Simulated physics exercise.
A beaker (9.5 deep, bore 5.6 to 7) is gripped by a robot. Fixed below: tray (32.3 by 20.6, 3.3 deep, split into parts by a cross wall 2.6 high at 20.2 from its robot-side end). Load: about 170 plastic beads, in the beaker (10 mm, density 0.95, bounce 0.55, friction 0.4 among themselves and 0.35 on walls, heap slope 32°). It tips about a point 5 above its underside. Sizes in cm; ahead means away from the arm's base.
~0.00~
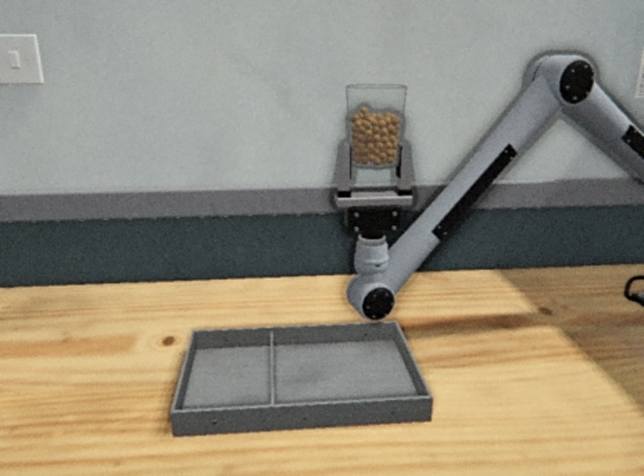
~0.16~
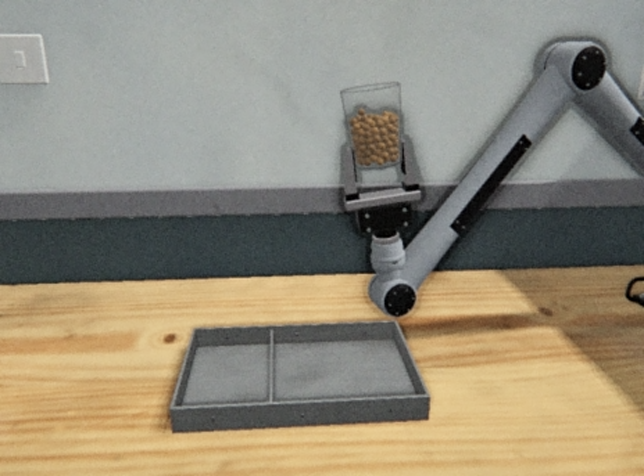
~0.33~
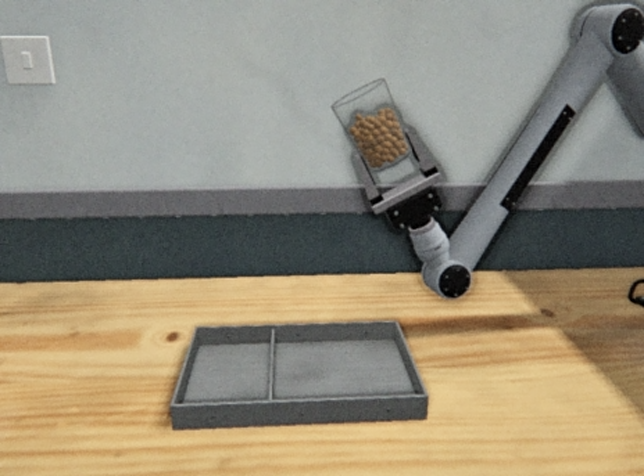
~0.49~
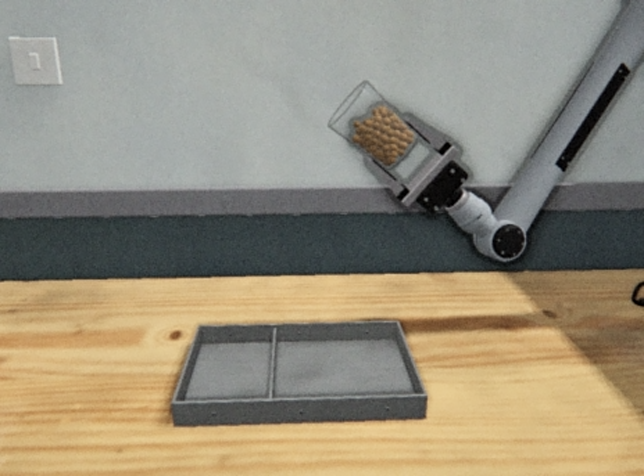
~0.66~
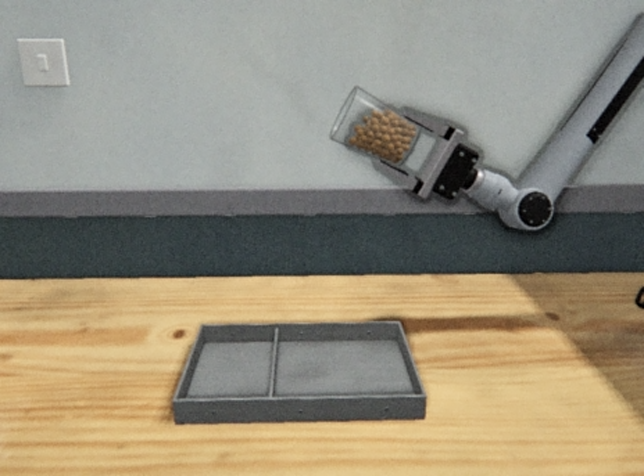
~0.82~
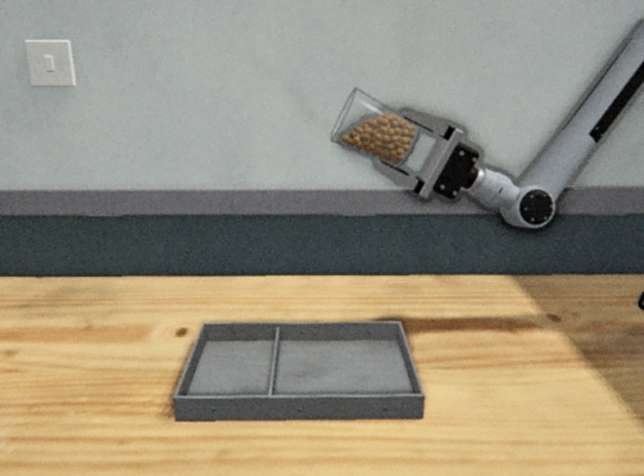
Robot arm tilting a clear beaker of brown plastic beads to the left above a divided grey tray on a wooden table.
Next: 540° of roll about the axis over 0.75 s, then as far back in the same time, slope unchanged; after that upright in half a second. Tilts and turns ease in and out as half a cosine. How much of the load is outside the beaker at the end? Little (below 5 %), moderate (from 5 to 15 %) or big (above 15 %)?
Outside the beaker the share is little, below 5 %.
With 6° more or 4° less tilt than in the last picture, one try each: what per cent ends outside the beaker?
About 5 and 0 per cent.
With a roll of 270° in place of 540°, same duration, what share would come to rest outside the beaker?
In that case some 0 per cent.
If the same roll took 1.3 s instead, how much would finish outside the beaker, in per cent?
Then about 0 per cent.
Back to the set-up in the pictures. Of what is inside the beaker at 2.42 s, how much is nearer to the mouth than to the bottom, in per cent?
About 25 per cent.
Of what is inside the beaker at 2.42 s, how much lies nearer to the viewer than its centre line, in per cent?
Some 50 per cent.
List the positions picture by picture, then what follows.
In the first frame, the beaker middle at (375, 127), upright; upper third of the load around (375, 124), from x 355 to 395, top at y 110; 170 in the beaker.
In the second frame, the beaker middle at (374, 127), tipped 8°; upper third of the load around (375, 124), from x 355 to 395, top at y 115.
In the third frame, the beaker middle at (375, 128), tipped 28°; upper third of the load around (379, 125), from x 355 to 405, top at y 110.
In the fourth frame, the beaker middle at (376, 129), tipped 49°; upper third of the load around (382, 123), from x 355 to 410, top at y 110.
In the fifth frame, the beaker middle at (377, 130), tipped 63°; upper third of the load around (385, 124), from x 355 to 410, top at y 115.
In the sixth frame, the beaker middle at (377, 131), tipped 64°; upper third of the load around (386, 128), from x 345 to 410, top at y 115; 170 in the beaker.
After 1.62 s, tipped 64°, highest piece 39 above the table; 169 in the beaker, 1 in the robot-side part.
After 2.42 s, tipped 58°, highest piece 38 above the table; 168 in the beaker, 1 in the robot-side part, 1 on the table or floor.
After 3.02 s, upright, highest piece 39 above the table; 168 in the beaker, 1 in the robot-side part, 1 on the table or floor.
After 3.72 s, upright, highest piece 39 above the table; 168 in the beaker, 1 in the robot-side part, 1 on the table or floor.
In the end, 168 in the beaker, 1 in the robot-side part, 1 on the table or floor. That is 1 % outside the beaker.
